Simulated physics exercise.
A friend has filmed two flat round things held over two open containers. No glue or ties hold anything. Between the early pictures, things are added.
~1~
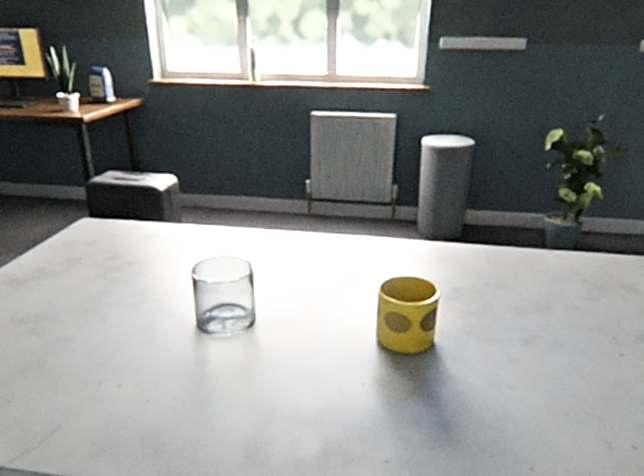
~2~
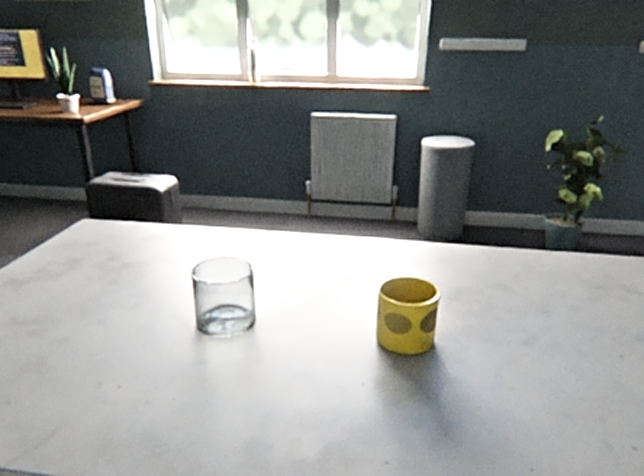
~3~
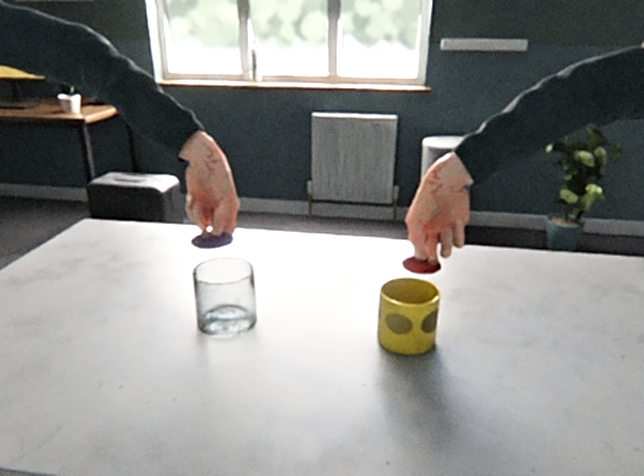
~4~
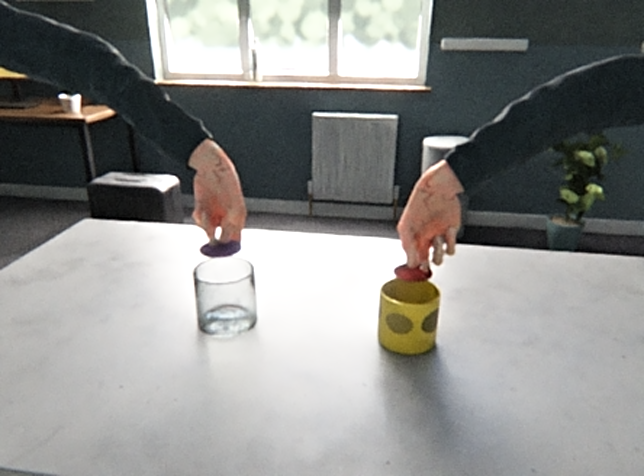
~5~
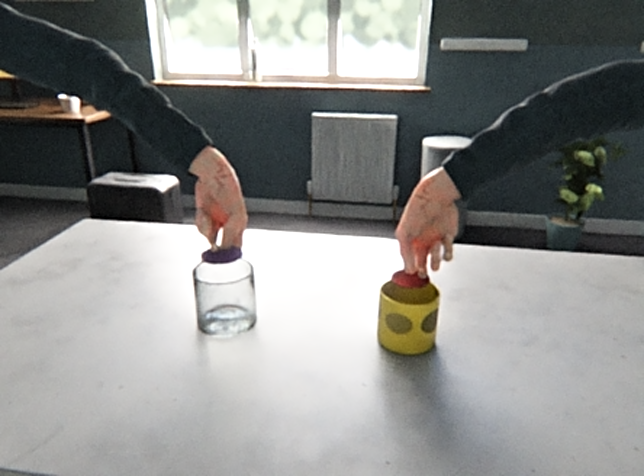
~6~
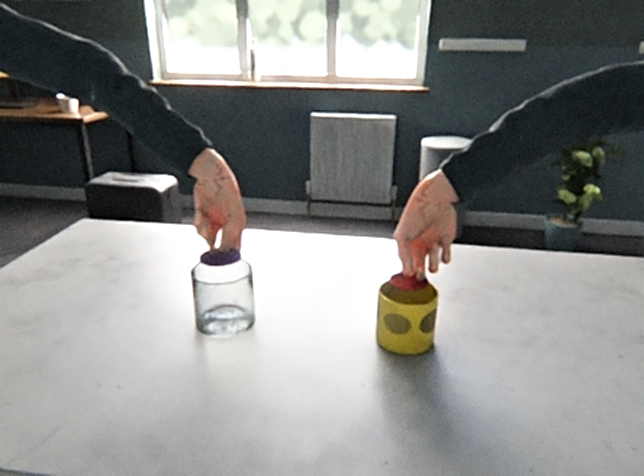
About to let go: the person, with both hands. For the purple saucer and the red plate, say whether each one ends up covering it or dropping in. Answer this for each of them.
One by one: The purple saucer passes through; the red plate passes through.
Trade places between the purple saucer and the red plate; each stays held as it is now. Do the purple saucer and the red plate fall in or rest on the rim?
Swapped, the purple saucer slides in and the red plate slides in.
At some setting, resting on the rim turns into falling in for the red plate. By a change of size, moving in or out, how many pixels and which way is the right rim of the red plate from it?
Going right by 8 pixels does it.
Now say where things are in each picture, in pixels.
In the first frame, left glass (224, 294).
In the second frame, right mug (407, 314).
In the third frame, still on the way; purple saucer (213, 242); left glass (225, 296).
In the fourth frame, still on the way; red plate (412, 274); right mug (408, 314).
In the fifth frame, still on the way; purple saucer (222, 257); left glass (225, 296).
In the sixth frame, in place, still held; purple saucer (221, 259); red plate (409, 282); right mug (406, 315).
Then, 0.16 s past the last view, purple saucer in the air near (224, 296); red plate in the air near (406, 320).
Finally, the purple saucer drops inside, near (225, 316); the red plate drops inside, near (405, 333).
